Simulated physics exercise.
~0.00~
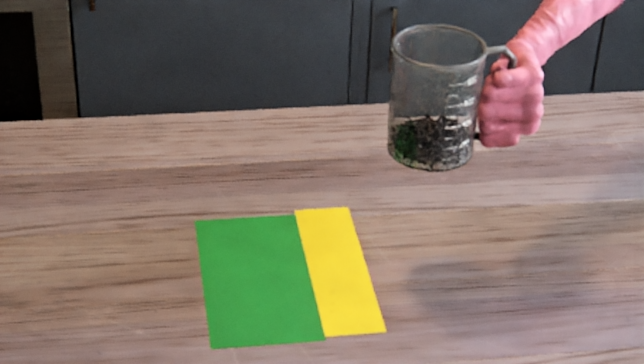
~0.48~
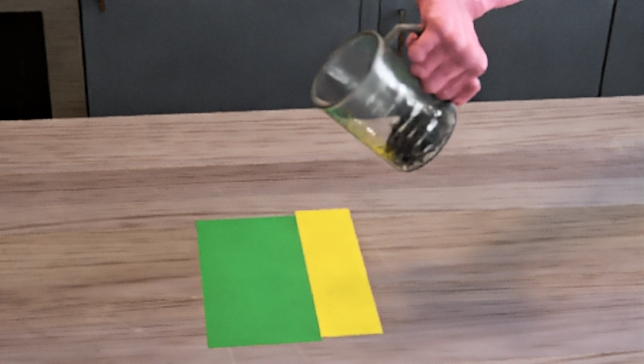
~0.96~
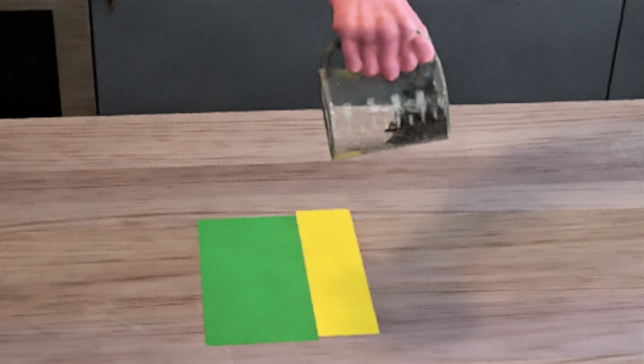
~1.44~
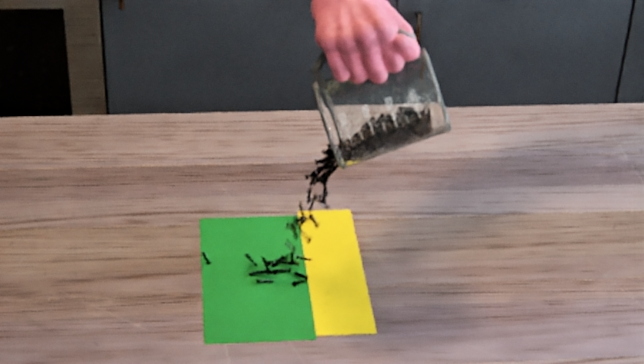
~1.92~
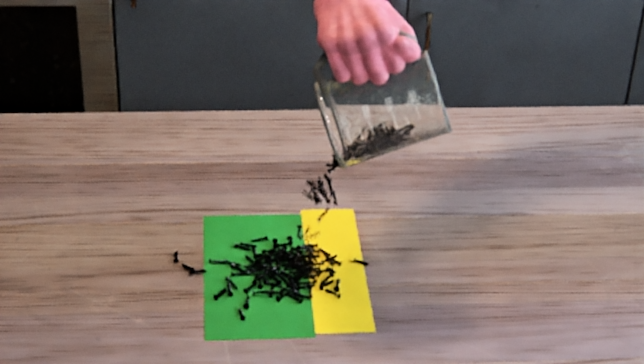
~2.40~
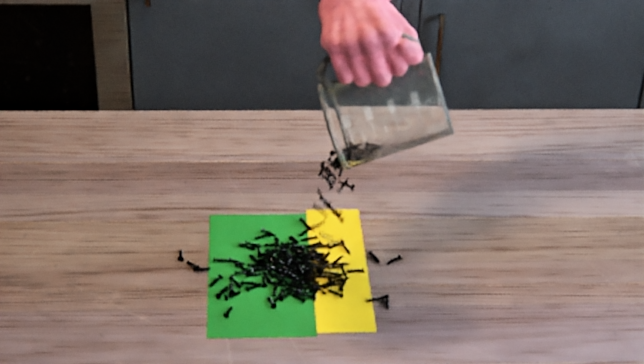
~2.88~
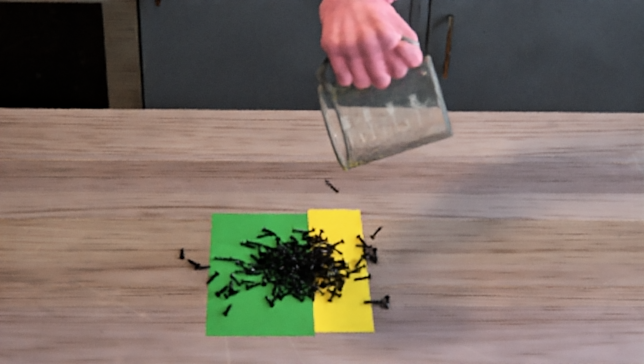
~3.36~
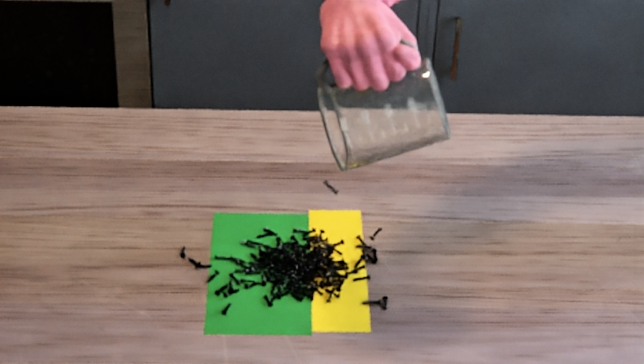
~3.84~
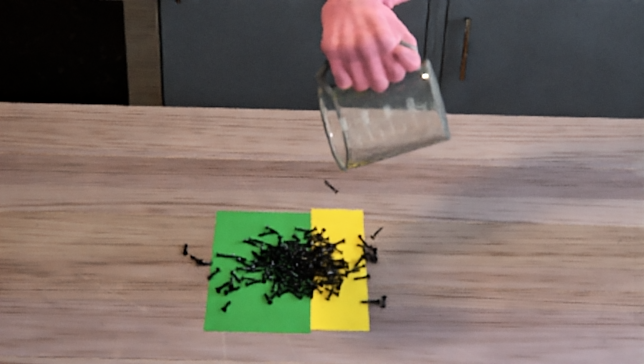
A gloved-looking pink hand holds a clear glass jug of small black screws above a wood-grained table, seen from slightly above with dark cabinets behind. A green mat lies on the table beside a narrower yellow one on its right. The hand moves the jug left and tips it past its side, its mouth facing down and left. Screws slide out and scatter across the green mat, then build into a pile spreading onto the yellow. The flow thins until the jug is empty, still held tilted, with most screws on green, many on yellow and a few on bare wood.
